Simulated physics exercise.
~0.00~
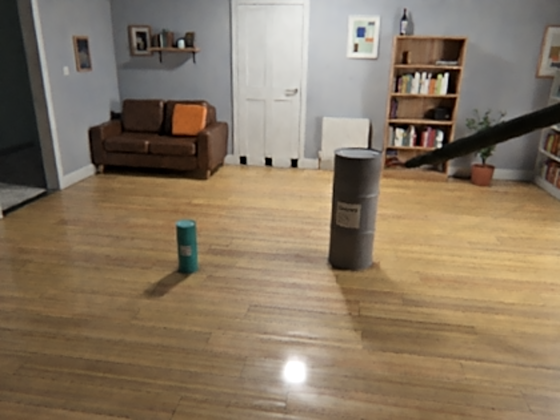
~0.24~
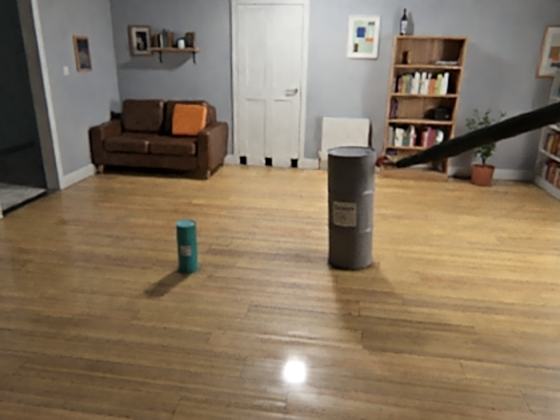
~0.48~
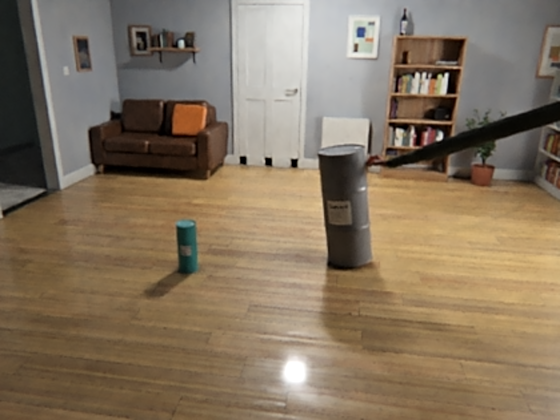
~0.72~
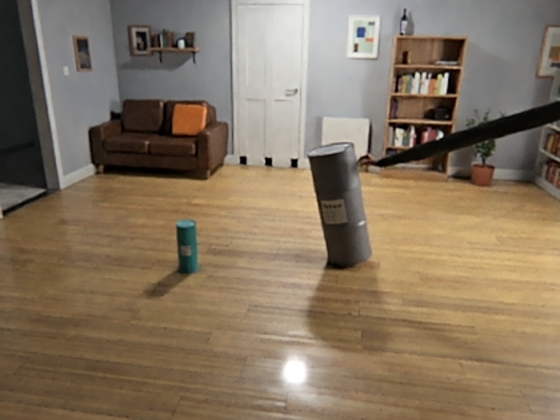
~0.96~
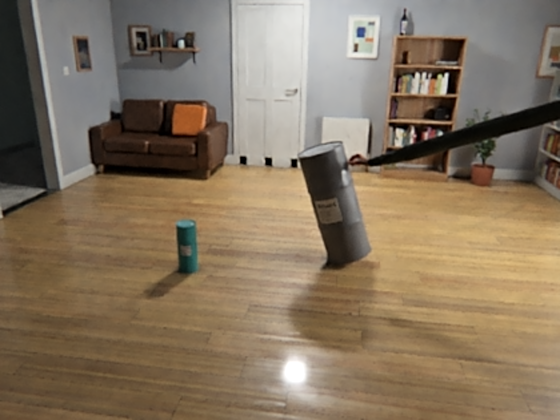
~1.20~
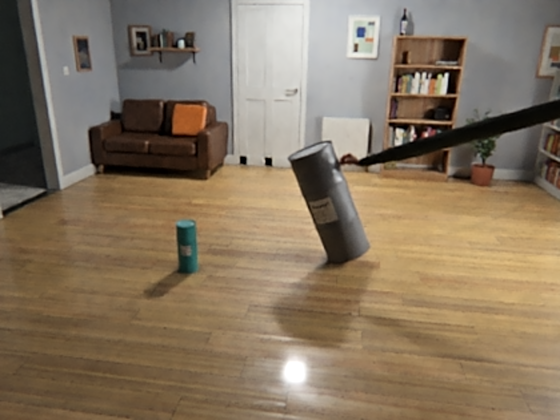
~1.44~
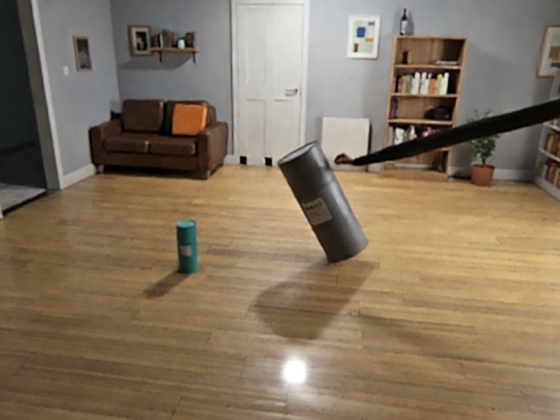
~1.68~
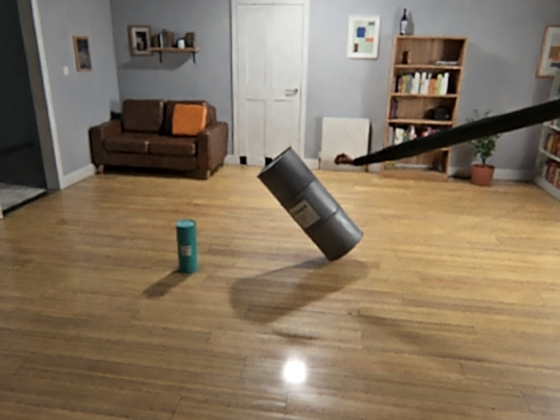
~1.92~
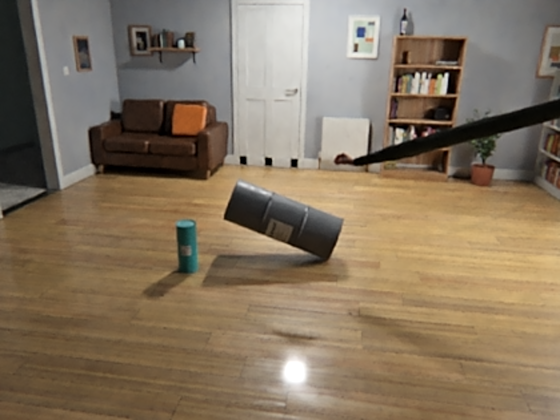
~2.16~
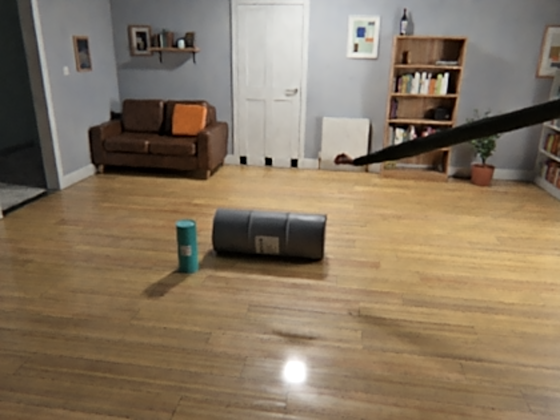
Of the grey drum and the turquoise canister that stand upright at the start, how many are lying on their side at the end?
One of them is lying on its side at the end, the grey drum. The turquoise canister is still standing.
